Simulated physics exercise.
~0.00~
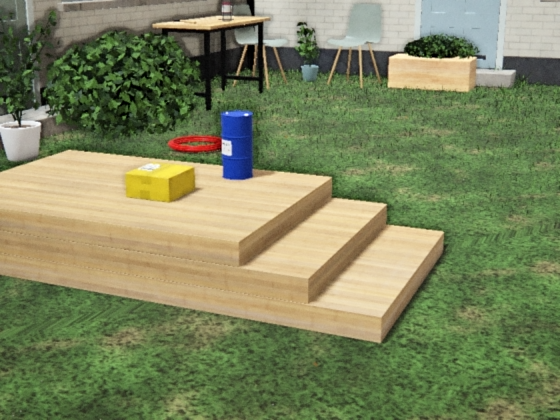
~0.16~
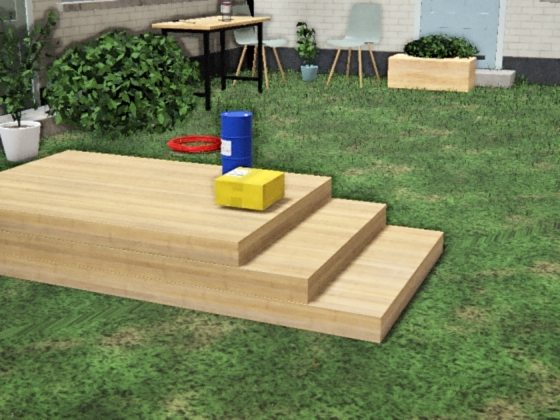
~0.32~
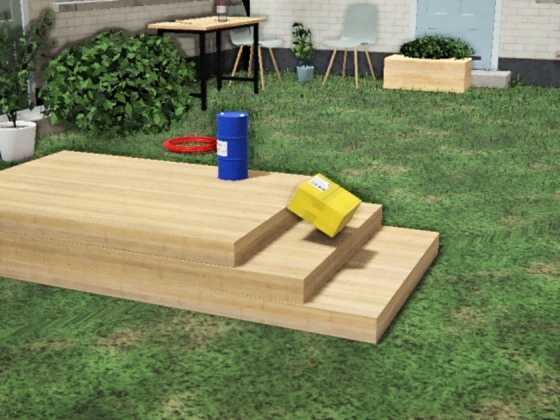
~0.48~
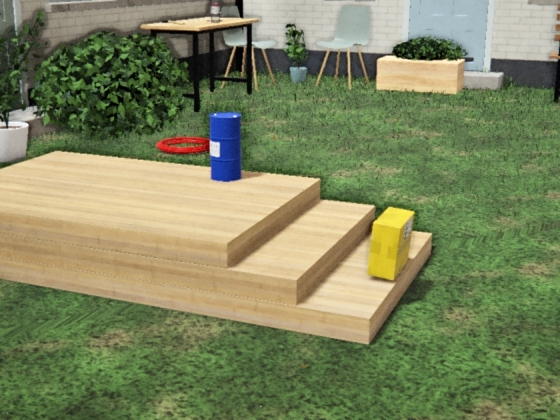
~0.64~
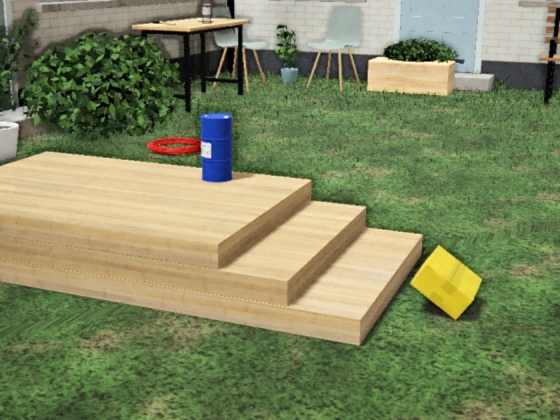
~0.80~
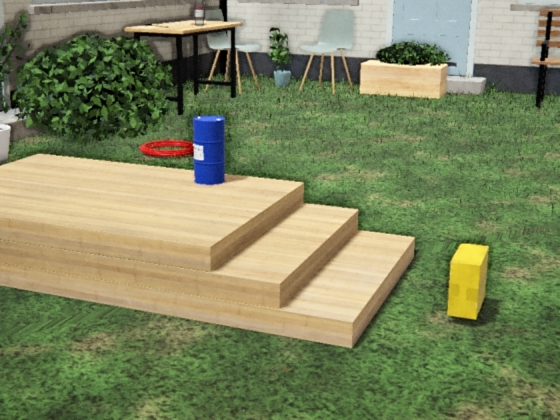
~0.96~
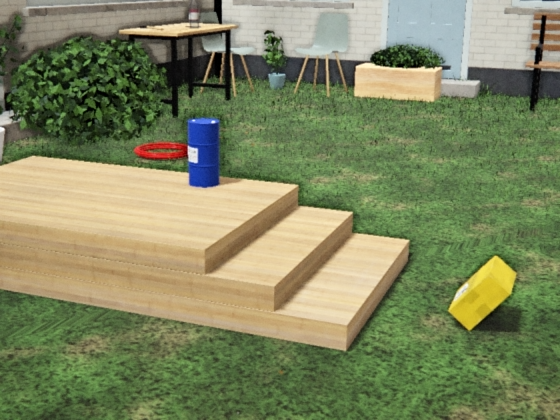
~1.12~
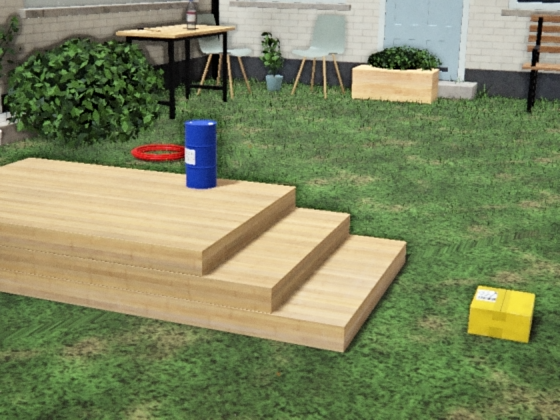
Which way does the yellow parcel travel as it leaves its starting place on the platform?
The yellow parcel travels to the right, going over the edge and down the steps toward the grass.
